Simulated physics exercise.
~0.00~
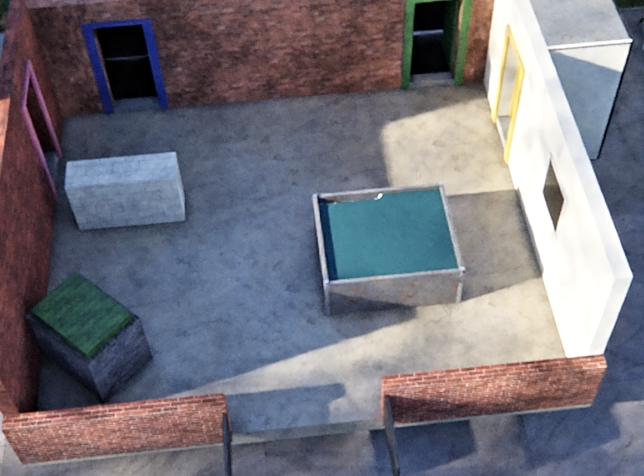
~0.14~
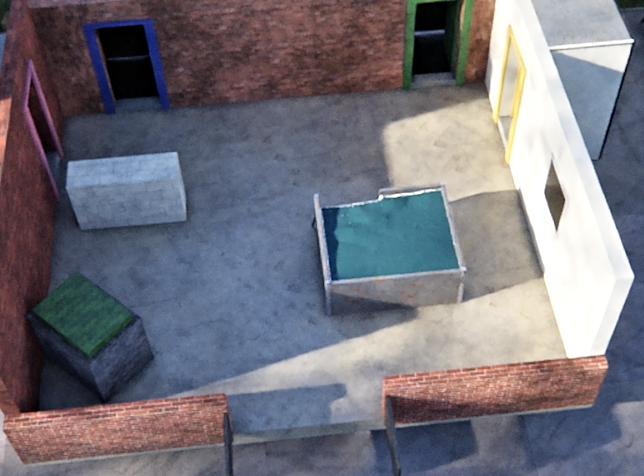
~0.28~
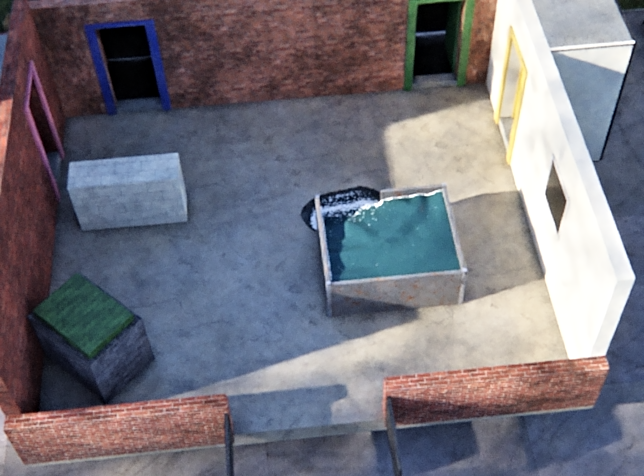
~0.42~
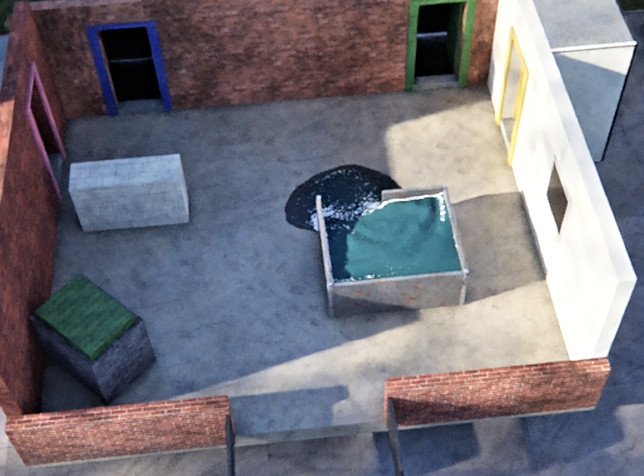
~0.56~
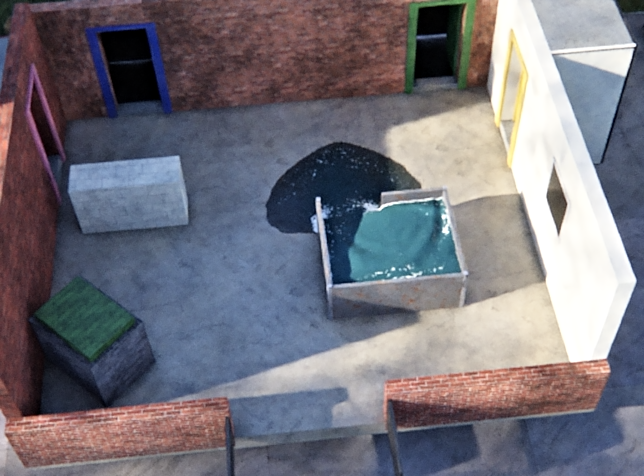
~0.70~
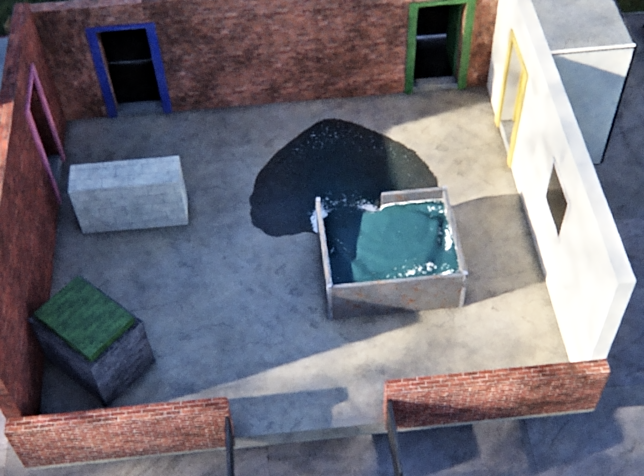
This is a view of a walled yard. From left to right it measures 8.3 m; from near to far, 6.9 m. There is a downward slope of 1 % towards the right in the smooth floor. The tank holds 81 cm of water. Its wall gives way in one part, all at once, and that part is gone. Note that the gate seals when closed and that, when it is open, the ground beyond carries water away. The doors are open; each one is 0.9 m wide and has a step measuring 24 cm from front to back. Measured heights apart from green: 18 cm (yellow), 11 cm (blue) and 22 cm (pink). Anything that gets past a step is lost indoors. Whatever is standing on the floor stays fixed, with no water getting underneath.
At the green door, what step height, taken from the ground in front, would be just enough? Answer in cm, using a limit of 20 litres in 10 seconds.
13 cm.
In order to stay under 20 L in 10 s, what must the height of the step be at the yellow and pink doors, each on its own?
About 9.5 cm at yellow and about 11.0 cm at pink.
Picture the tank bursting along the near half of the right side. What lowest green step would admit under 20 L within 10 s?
That way, roughly 14.0 cm.
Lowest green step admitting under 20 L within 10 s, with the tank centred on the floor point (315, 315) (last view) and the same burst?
It should be around 9.5 cm high.
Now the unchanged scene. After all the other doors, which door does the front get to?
That would be the pink door.
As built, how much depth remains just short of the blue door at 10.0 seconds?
Lab note: Depth approx. 8.0 cm.
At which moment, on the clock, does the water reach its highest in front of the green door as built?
That happens close to 2.2 s on the clock.
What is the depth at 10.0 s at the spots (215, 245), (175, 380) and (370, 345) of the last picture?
Taking the spots in order: About 2, 1 and 3 centimetres.
After 1.4 s water covers 25 % of the floor, deepest (44 cm) near (344, 228); it has not reached the green door.
After 3.0 s water covers 35 % of the floor, deepest (32 cm) near (67, 122); 14 cm at the green door, 8 litres in over its 12 cm step.
After 10.0 s water covers 90 % of the floor, deepest (12 cm) near (578, 389); 10 cm at the green door, 27 litres in over its 12 cm step.
At the green door as built, the water arrived by 1.5 s and peaked near 16 cm at 2.2 s.
With a step of 11.5 cm, 32 litres would have come in within the 10 s; with 15.5 cm, 7 litres. So under 20 litres takes about 13 cm.
